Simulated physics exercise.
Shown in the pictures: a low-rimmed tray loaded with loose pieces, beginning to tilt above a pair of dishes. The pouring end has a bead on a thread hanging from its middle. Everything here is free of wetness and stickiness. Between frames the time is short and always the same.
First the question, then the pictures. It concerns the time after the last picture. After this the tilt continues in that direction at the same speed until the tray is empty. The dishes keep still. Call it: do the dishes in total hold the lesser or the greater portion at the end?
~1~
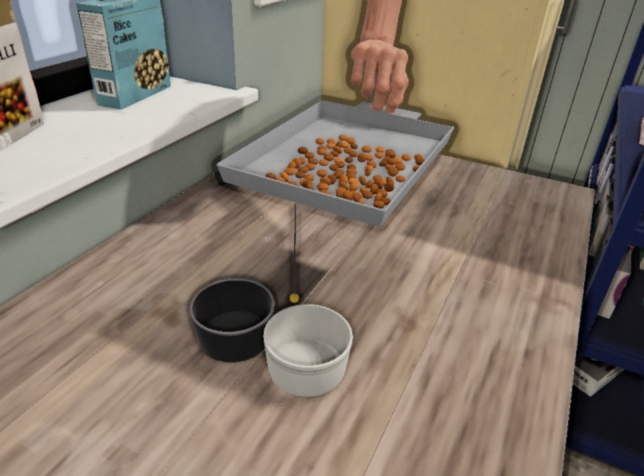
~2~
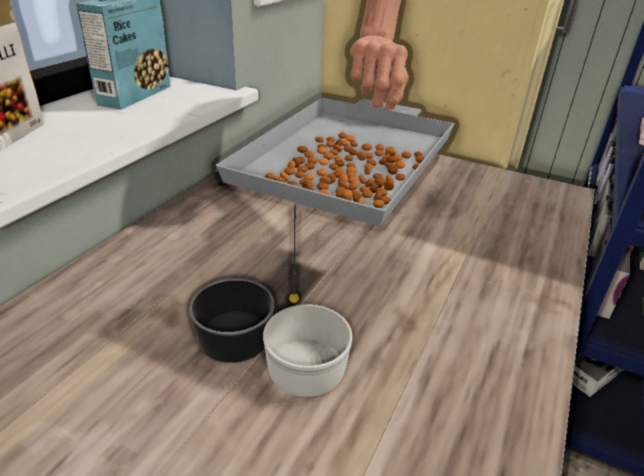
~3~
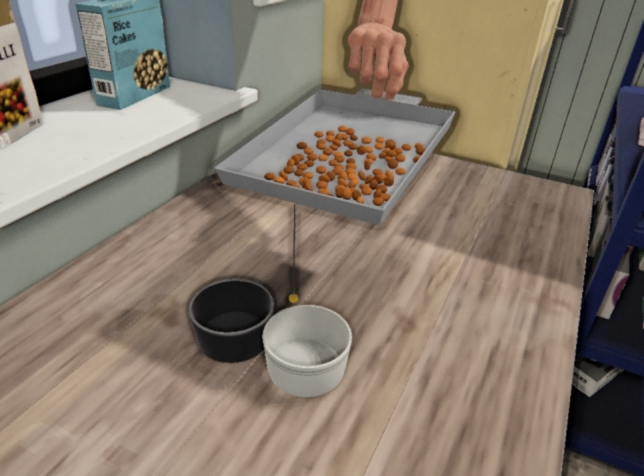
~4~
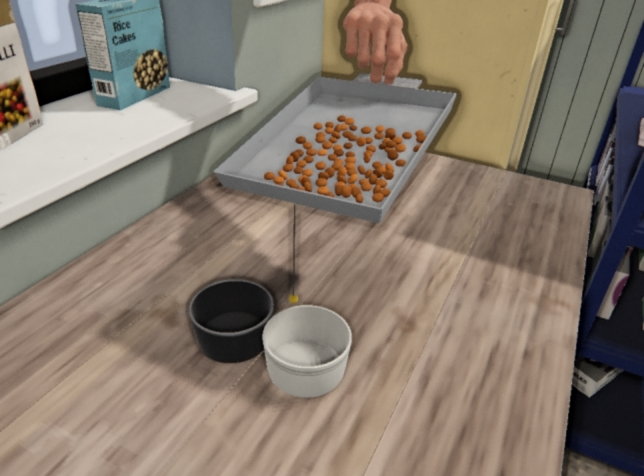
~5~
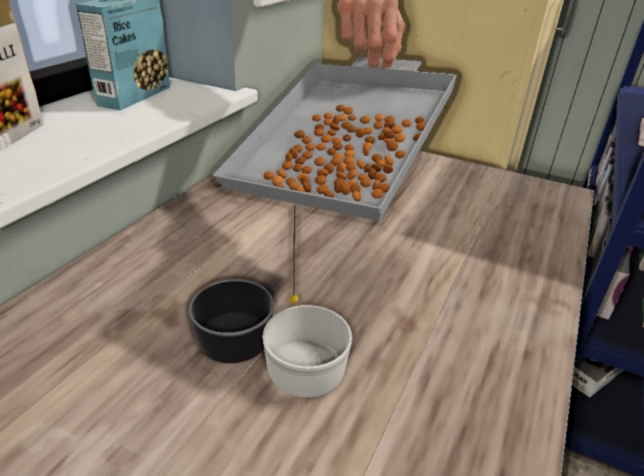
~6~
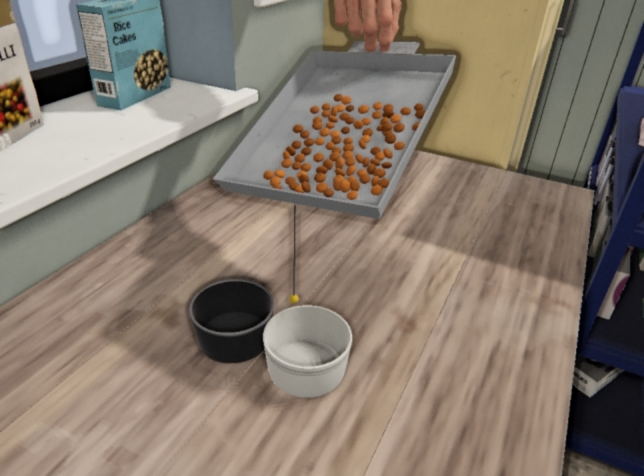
In total they hold the greater portion.
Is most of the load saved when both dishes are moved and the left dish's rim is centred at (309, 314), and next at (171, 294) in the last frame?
So that's a lesser portion the first time round, a greater portion the second.
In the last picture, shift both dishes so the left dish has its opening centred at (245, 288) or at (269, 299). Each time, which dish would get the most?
The dish at left, then the dish at left.
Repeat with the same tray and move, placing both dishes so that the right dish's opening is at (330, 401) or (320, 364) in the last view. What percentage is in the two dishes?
In order: 20 percent and 50 percent.
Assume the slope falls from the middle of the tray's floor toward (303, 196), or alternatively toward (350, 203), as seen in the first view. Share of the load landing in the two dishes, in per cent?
Lab note: Try one about 80 %, try two 30 %.
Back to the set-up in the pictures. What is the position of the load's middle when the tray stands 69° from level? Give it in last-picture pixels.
I'd put the middle close to (281, 183).
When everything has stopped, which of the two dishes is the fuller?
The one you want is the left of the two.
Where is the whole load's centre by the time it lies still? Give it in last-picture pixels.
The centre ends up roughly at (234, 335).
Just after the last frame, tray tipped steeply; almost all on the tray; about a tenth in the air.
A moment on, tray tipped past a quarter turn; roughly a quarter on the tray; just a few in the right dish; roughly a third in the left dish; just a few outside both; roughly a third in the air.
Further on, tray tipped past a quarter turn; about a tenth in the right dish; the larger part in the left dish; about a tenth outside both.
When it is over, tray tipped past a quarter turn; about a tenth in the right dish; the larger part in the left dish; about a tenth outside both.
